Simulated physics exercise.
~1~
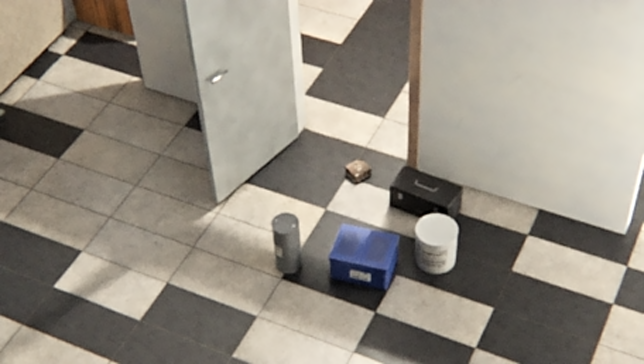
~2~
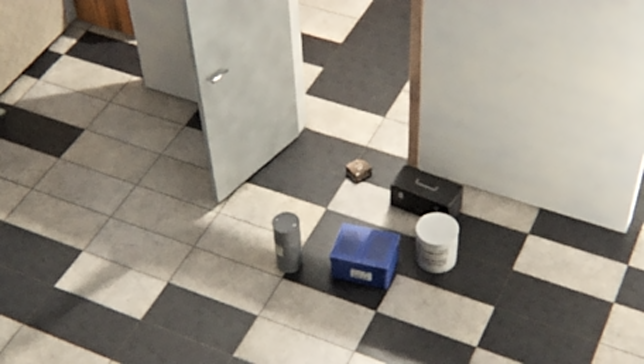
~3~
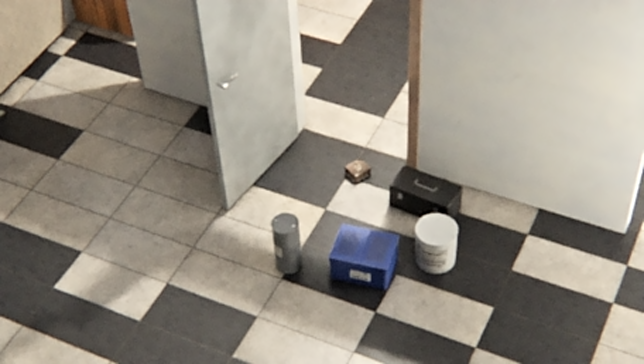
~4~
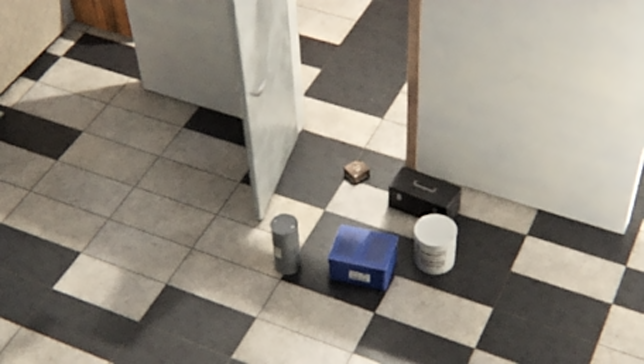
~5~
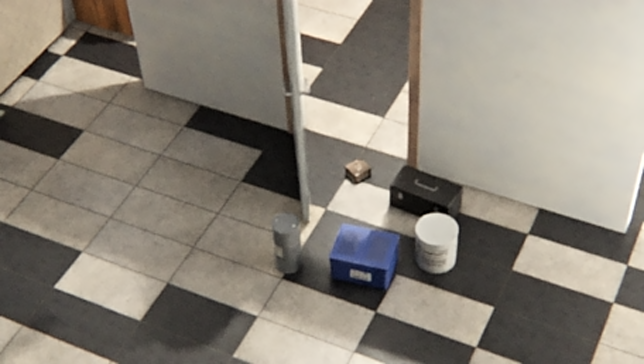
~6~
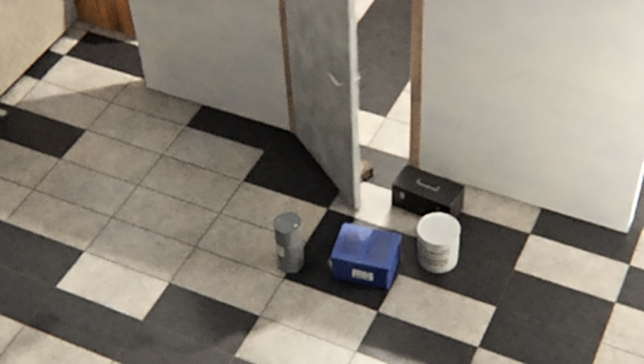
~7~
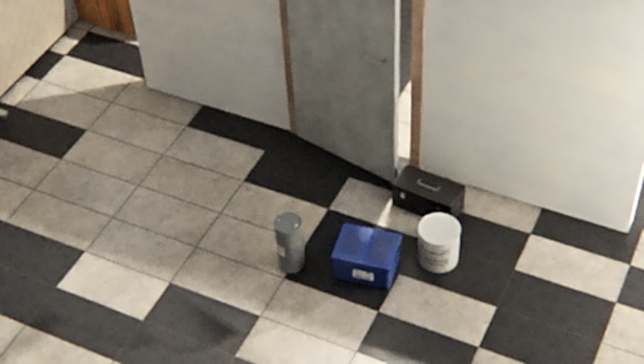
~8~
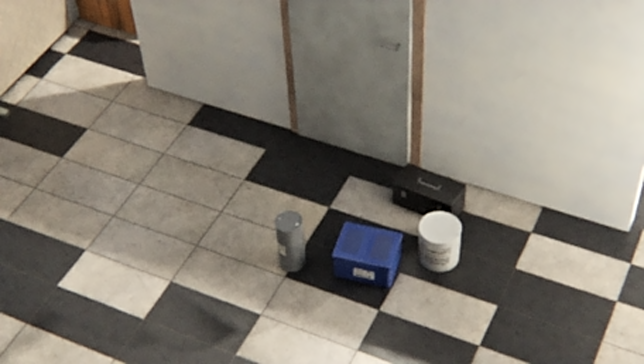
The video shows a grey door slowly swinging shut across a checkered floor, passing behind a grey canister, blue tote, white pail and black toolbox that stay in place. A small brown box in the doorway disappears behind the door, which ends fully closed in its frame.
